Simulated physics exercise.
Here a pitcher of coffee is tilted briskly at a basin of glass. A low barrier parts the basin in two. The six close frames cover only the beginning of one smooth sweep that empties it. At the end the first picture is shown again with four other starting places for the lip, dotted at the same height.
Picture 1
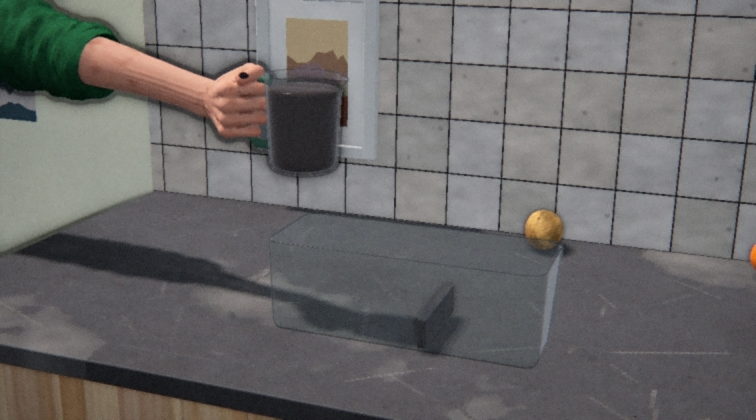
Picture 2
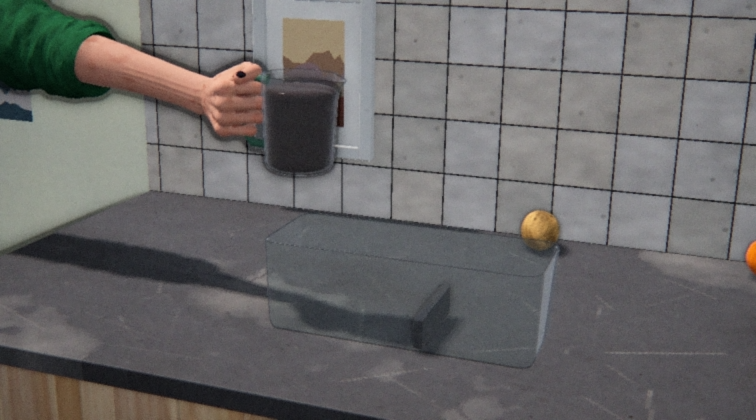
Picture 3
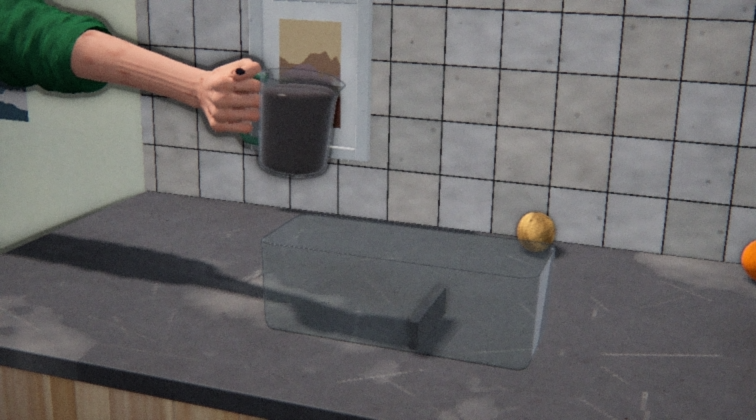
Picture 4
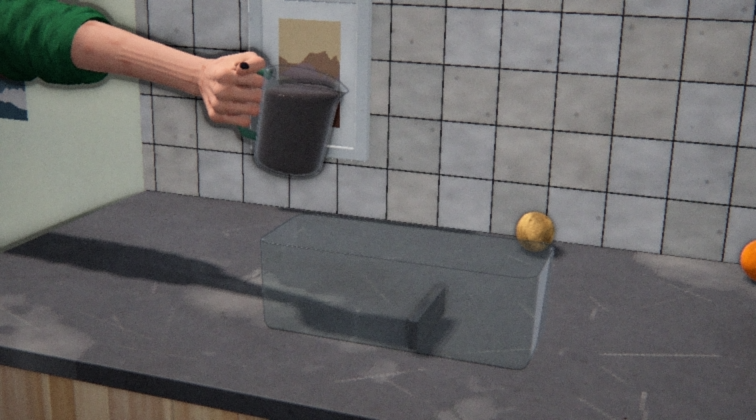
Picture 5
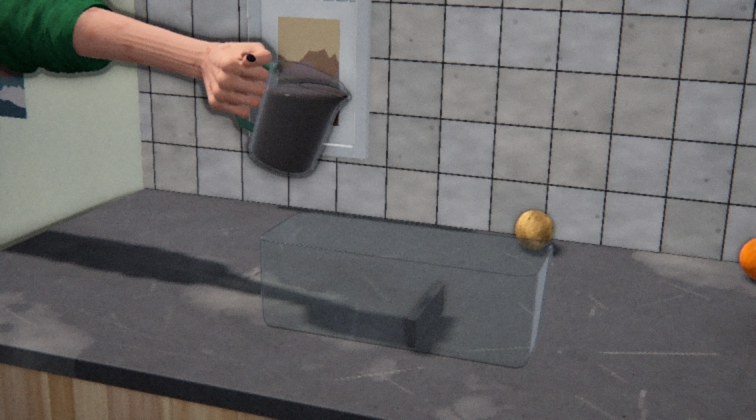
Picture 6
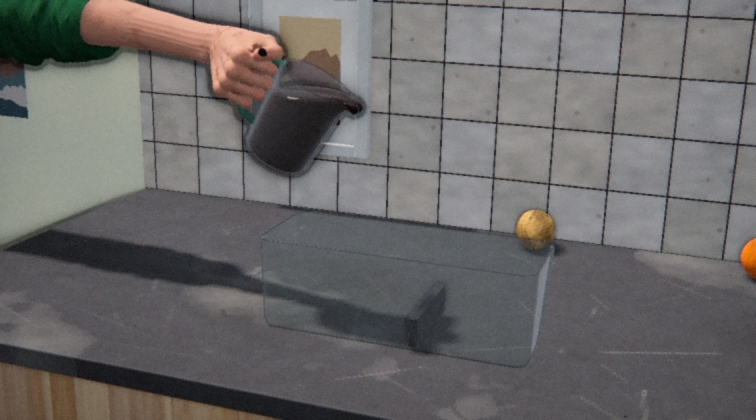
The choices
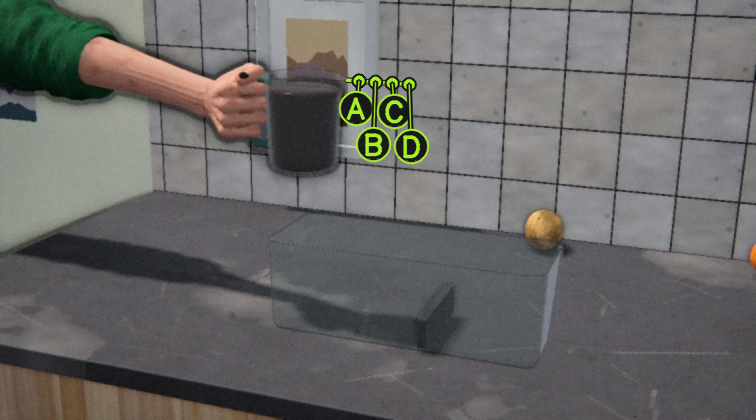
A hand and forearm in a green sleeve reach in from the left over a dark grey countertop, seen from slightly above against a grey tiled wall. The hand holds a clear pitcher of dark coffee above a glass basin with a low barrier inside, a golden ball behind it and an orange object far right. The view shifts slightly, then the pitcher tilts rightward until coffee reaches over its lip.
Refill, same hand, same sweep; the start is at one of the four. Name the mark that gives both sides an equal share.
Use spot B.
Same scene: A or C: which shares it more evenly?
Spot C.
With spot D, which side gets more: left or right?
The right one.
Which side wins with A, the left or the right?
More ends on the left.
On the marked copy, A at (359, 81); B at (375, 82); C at (392, 83); D at (409, 84).
If A is chosen, about 87 % ends left of the wall and 9 % right of it; 4 % is lost outside.
If B is chosen, about 51 % ends left of the wall and 48 % right of it.
If C is chosen, about 27 % ends left of the wall and 72 % right of it.
If D is chosen, about 10 % ends left of the wall and 89 % right of it.
